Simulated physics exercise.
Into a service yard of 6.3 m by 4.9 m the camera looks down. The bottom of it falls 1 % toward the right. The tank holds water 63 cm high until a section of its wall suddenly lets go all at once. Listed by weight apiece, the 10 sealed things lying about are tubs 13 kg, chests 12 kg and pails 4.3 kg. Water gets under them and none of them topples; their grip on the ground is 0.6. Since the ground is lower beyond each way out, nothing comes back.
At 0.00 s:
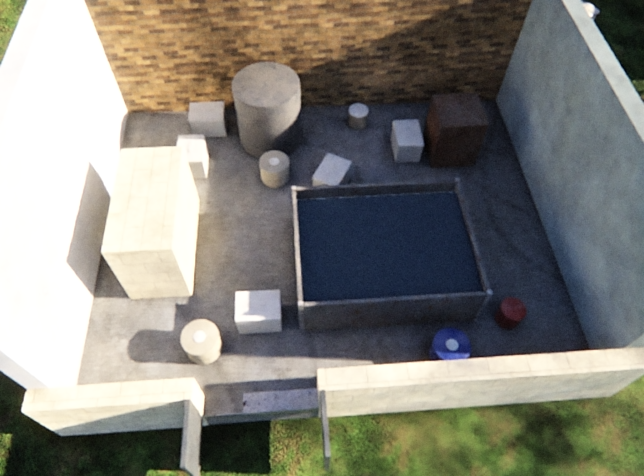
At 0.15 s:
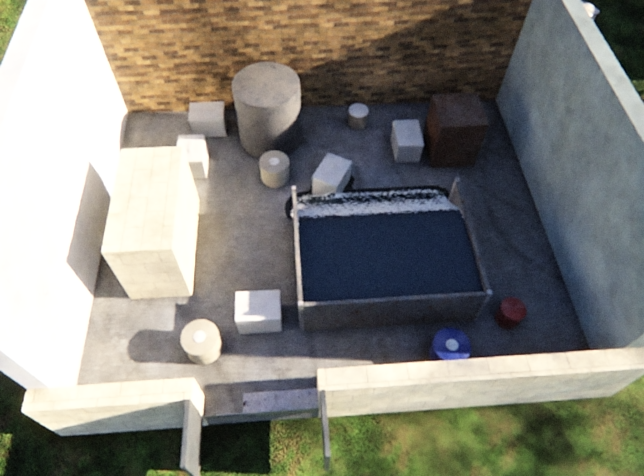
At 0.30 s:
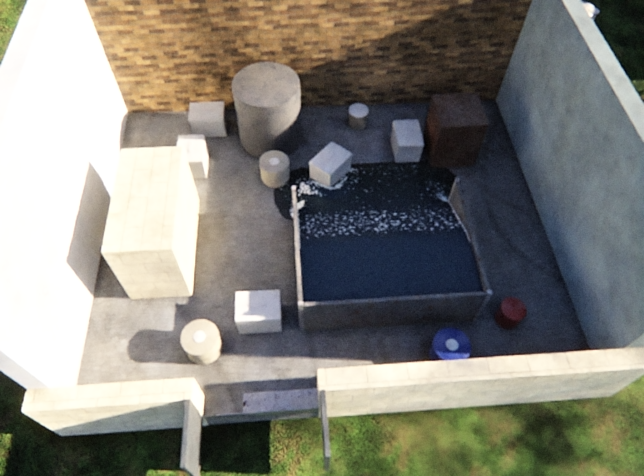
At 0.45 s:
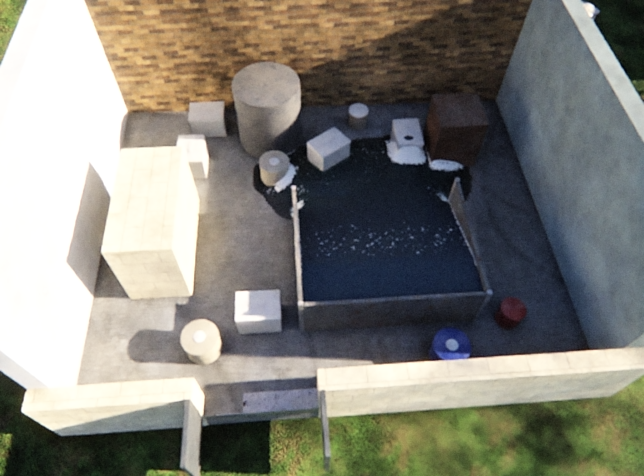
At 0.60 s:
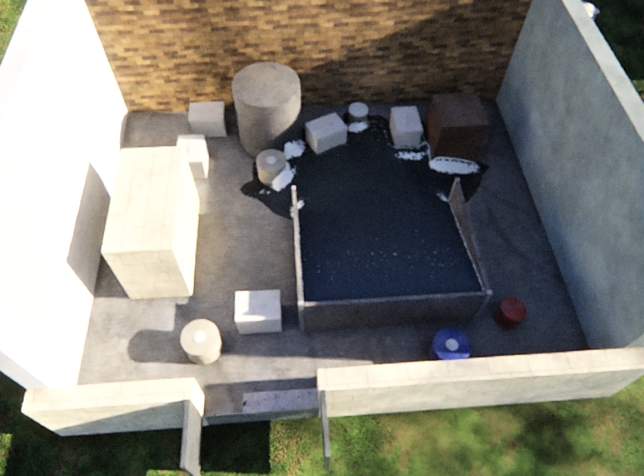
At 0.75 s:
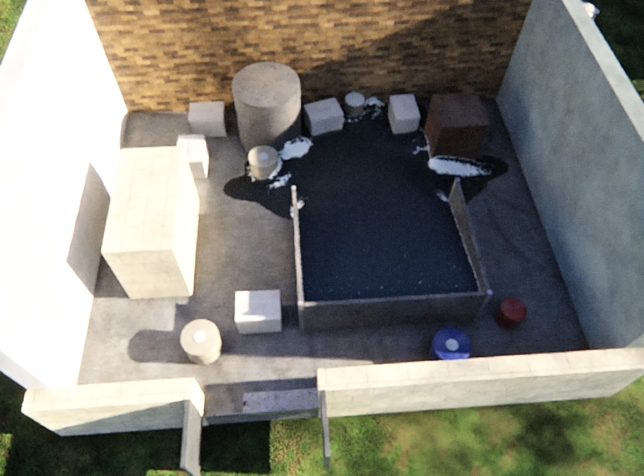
Dark water spreading from an opened tank in a walled yard, pushing pale blocks and a drum toward the brick wall.
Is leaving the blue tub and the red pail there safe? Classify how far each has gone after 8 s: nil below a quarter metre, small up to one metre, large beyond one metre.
Blue tub: Large. Red pail: Large.
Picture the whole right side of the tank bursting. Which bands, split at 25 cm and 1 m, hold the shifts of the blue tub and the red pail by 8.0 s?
In that situation the blue tub drifts a long way, while the red pail drifts a long way.
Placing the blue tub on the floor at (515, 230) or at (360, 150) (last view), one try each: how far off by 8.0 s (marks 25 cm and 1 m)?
I'd expect that it gets borne away first and gets borne away second.
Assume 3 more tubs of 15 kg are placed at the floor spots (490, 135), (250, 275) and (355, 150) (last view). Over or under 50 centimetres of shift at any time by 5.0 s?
One by one: Beyond the mark, below the mark, beyond the mark.
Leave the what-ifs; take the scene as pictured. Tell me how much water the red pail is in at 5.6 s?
Near 12 cm deep.
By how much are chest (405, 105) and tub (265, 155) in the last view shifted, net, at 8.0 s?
Taken in order, the shifts are 450 cm and 200 cm.
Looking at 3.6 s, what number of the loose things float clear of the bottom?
At that moment it comes to 6.
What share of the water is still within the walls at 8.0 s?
Somewhere near 96 percent, give or take.
After 1.6 s the blue tub is near (452, 345), 0.0 m from its start, aground; the red pail is near (514, 309), 0.0 m from its start, aground; 0 of 10 are out; 3 afloat.
After 3.6 s the blue tub is near (452, 345), 0.0 m from its start, aground; the red pail is near (513, 312), 0.0 m from its start, aground; 0 of 10 are out; 6 afloat.
After 5.6 s the blue tub is near (375, 333), 0.9 m from its start, aground; the red pail is near (412, 332), 1.4 m from its start, afloat; 0 of 10 are out; 6 afloat.
After 8.0 s the blue tub is near (166, 360), 3.4 m from its start, afloat; the red pail is near (200, 360), 3.9 m from its start, afloat; 0 of 10 are out; 9 afloat.
